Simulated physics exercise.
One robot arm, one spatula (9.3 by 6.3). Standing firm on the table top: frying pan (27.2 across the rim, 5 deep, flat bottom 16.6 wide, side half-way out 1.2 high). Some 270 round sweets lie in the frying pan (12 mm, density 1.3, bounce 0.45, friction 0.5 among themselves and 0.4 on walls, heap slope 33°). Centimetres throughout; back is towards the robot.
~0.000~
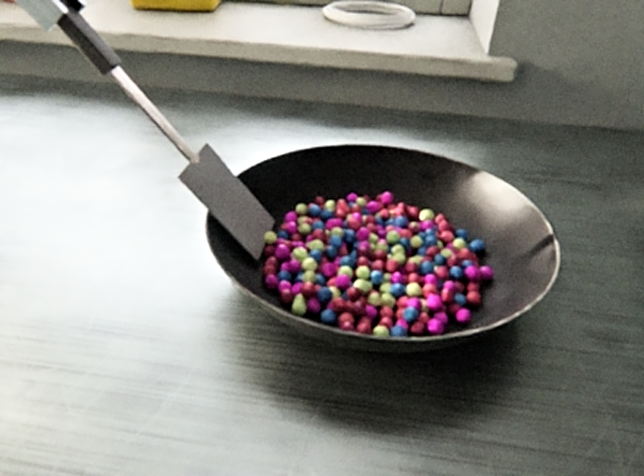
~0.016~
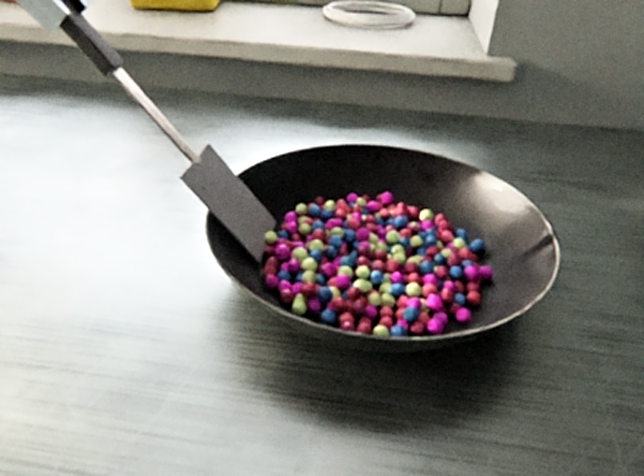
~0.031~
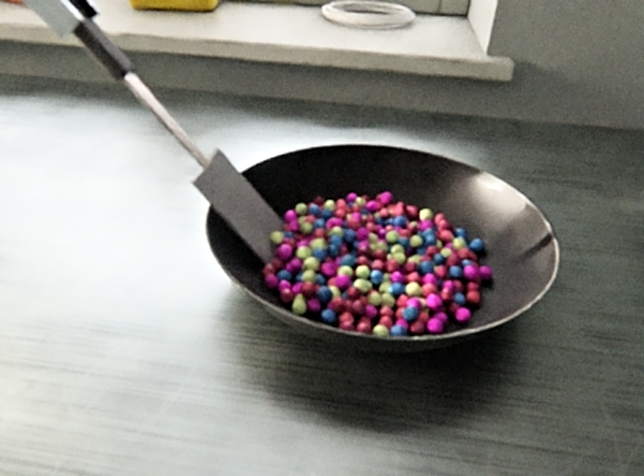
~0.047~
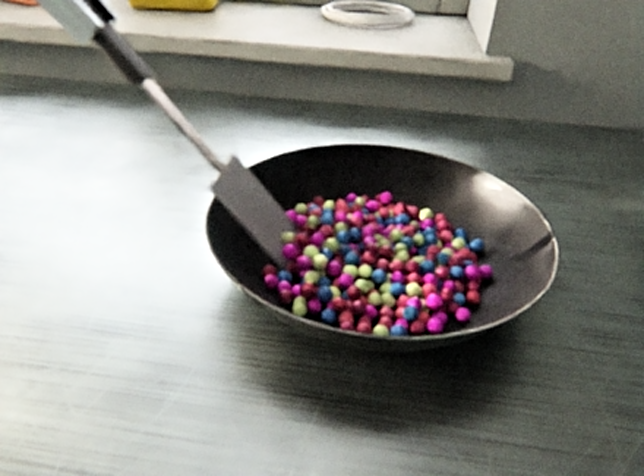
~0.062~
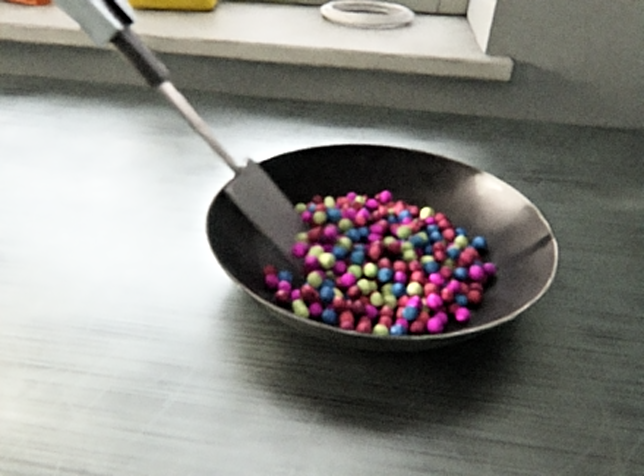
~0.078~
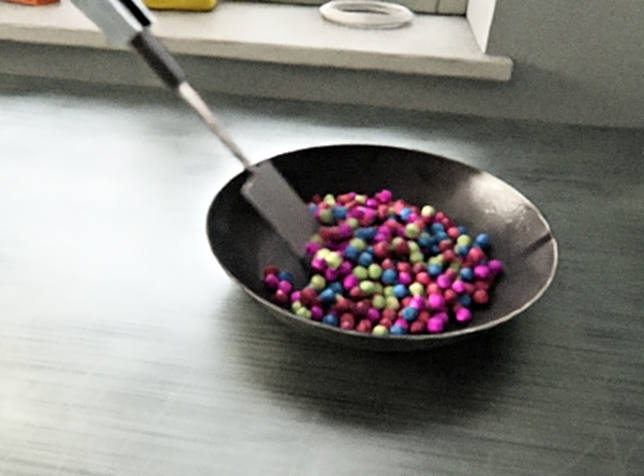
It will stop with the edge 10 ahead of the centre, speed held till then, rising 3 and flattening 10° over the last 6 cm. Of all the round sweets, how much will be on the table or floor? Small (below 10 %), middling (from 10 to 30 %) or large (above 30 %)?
Answer: Middling; from 10 to 30 % of the round sweets finish on the table or floor.
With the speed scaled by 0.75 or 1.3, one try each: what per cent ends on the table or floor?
Some 10 and 20 per cent.
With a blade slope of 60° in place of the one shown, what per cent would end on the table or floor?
In that case some 15 per cent.
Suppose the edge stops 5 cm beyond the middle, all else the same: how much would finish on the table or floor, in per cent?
In that case some 0 per cent.
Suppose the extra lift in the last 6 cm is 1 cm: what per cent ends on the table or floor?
Some 15 per cent.
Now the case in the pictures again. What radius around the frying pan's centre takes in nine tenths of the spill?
About 40 cm.
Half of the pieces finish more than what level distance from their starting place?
Roughly 3 cm.
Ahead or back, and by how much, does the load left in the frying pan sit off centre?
About 3.0 cm ahead.
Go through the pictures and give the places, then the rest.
The first frame shows the spatula top edge at (193, 158), sloping 51°; upper third of the load around (375, 252), from x 270 to 485, top at y 200; 270 in the frying pan.
The second frame shows the spatula top edge at (195, 159), sloping 51°; upper third of the load around (375, 252), from x 270 to 485, top at y 200.
The third frame shows the spatula top edge at (205, 164), sloping 51°; upper third of the load around (368, 249), from x 270 to 485, top at y 200.
The fourth frame shows the spatula top edge at (221, 169), sloping 51°; upper third of the load around (375, 248), from x 270 to 485, top at y 200.
The fifth frame shows the spatula top edge at (238, 171), sloping 51°; upper third of the load around (385, 248), from x 270 to 490, top at y 195.
The sixth frame shows the spatula top edge at (254, 173), sloping 51°; upper third of the load around (387, 248), from x 270 to 495, top at y 195; 270 in the frying pan.
After 0.14 s, sloping 51°, highest piece 4 above the table; 270 in the frying pan.
After 0.19 s, sloping 48°, highest piece 5 above the table; 270 in the frying pan.
After 0.42 s, sloping 41°, highest piece 9 above the table; 227 in the frying pan, 26 on the table or floor, 17 on the blade or in flight.
After 1.47 s, sloping 41°, highest piece 3 above the table; 227 in the frying pan, 43 on the table or floor.
In the end, 227 in the frying pan, 43 on the table or floor. That is 16 % on the table or floor.
